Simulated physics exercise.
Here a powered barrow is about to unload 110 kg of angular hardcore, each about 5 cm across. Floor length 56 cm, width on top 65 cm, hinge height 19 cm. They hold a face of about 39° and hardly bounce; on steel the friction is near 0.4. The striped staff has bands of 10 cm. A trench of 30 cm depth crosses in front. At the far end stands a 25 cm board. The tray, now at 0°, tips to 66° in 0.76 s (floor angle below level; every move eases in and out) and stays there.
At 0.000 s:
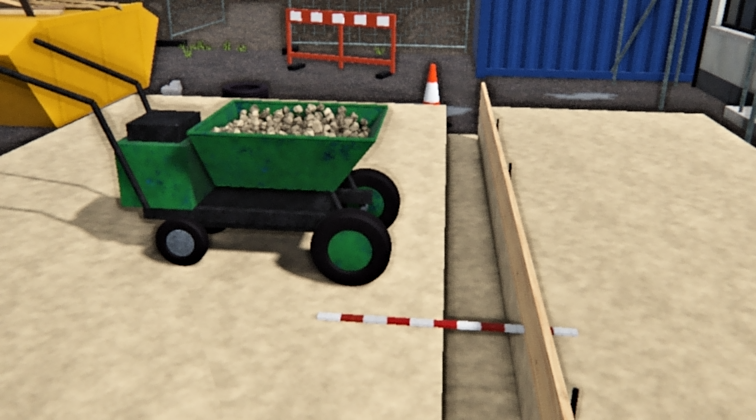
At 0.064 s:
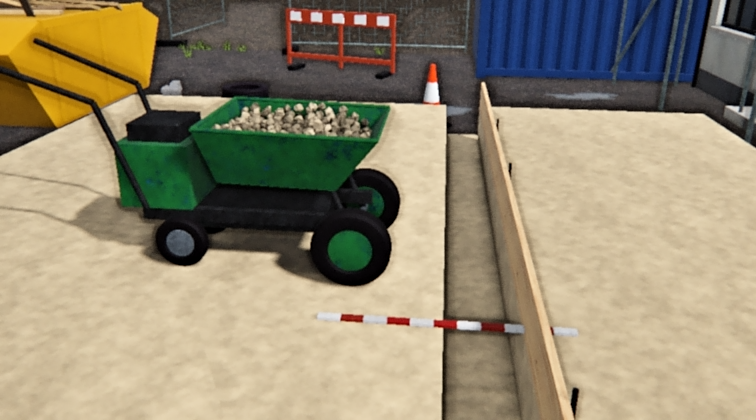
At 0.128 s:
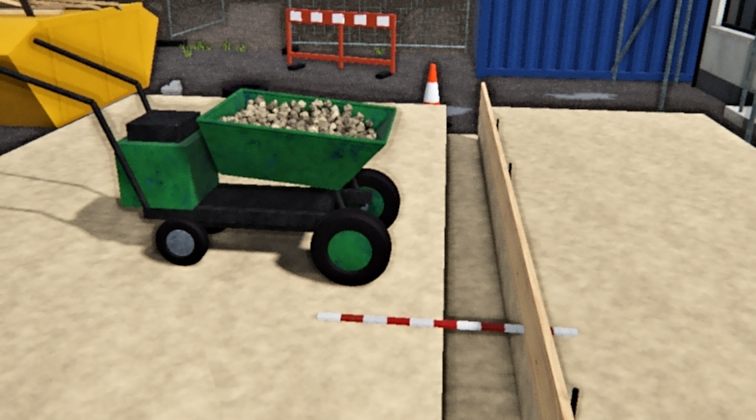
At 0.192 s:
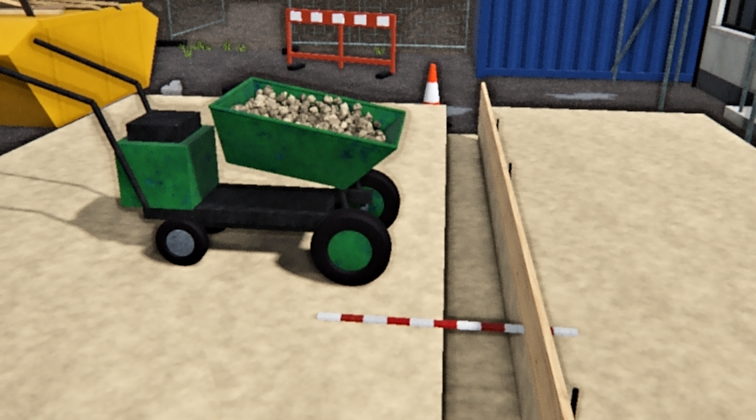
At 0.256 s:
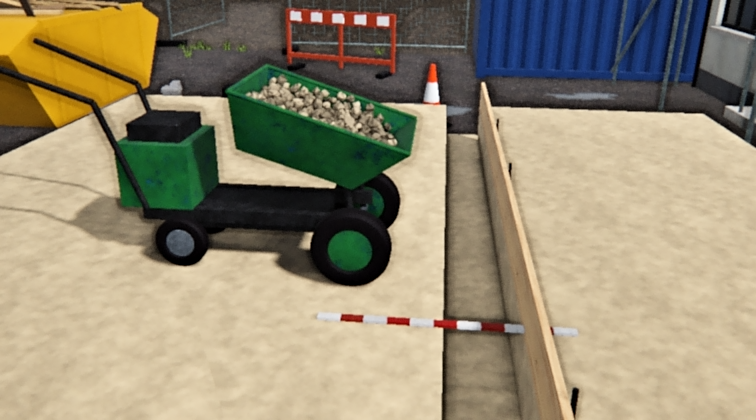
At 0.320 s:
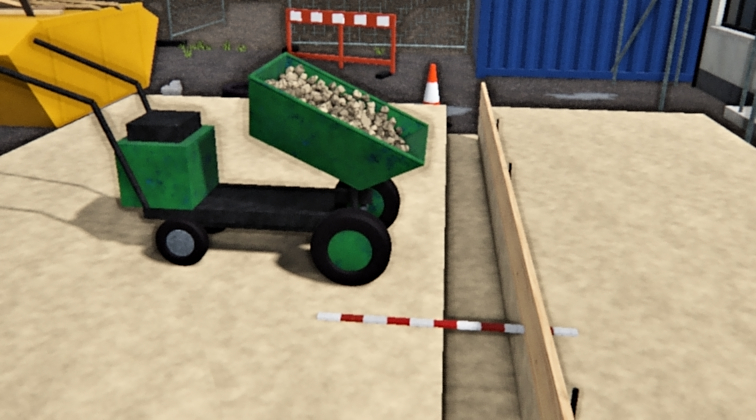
The green tray of a small wheeled barrow, loaded with pale stones, tilts gradually forward to the right, its rear rising while the wheels stay still beside a narrow trench with a wooden board along its far side.
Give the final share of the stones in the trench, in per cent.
Close to 61 in a hundred.
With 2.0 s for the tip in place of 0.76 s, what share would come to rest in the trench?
It would be near 65 per cent.
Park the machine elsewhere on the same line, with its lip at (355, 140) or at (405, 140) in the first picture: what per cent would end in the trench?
First some 70, then 30 per cent.
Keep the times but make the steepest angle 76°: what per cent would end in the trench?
Then about 90 per cent.
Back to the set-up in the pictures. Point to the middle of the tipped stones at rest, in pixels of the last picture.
Their middle is at about (485, 303).
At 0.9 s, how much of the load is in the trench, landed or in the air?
About 20 per cent by then.
After 0.6 s the floor is at 56°; 100 % in the tray; the foremost stones are at (447, 184).
After 0.9 s the floor is at 66°; 80 % in the tray, 19 % in the trench, 1 % past the trench; the foremost stones are at (521, 214).
After 1.2 s the floor is at 66°; 45 % in the tray, 46 % in the trench, 9 % past the trench; the foremost stones are at (631, 273).
After 3.2 s the floor is at 66°; 30 % in the tray, 61 % in the trench, 9 % past the trench; the foremost stones are at (676, 268).
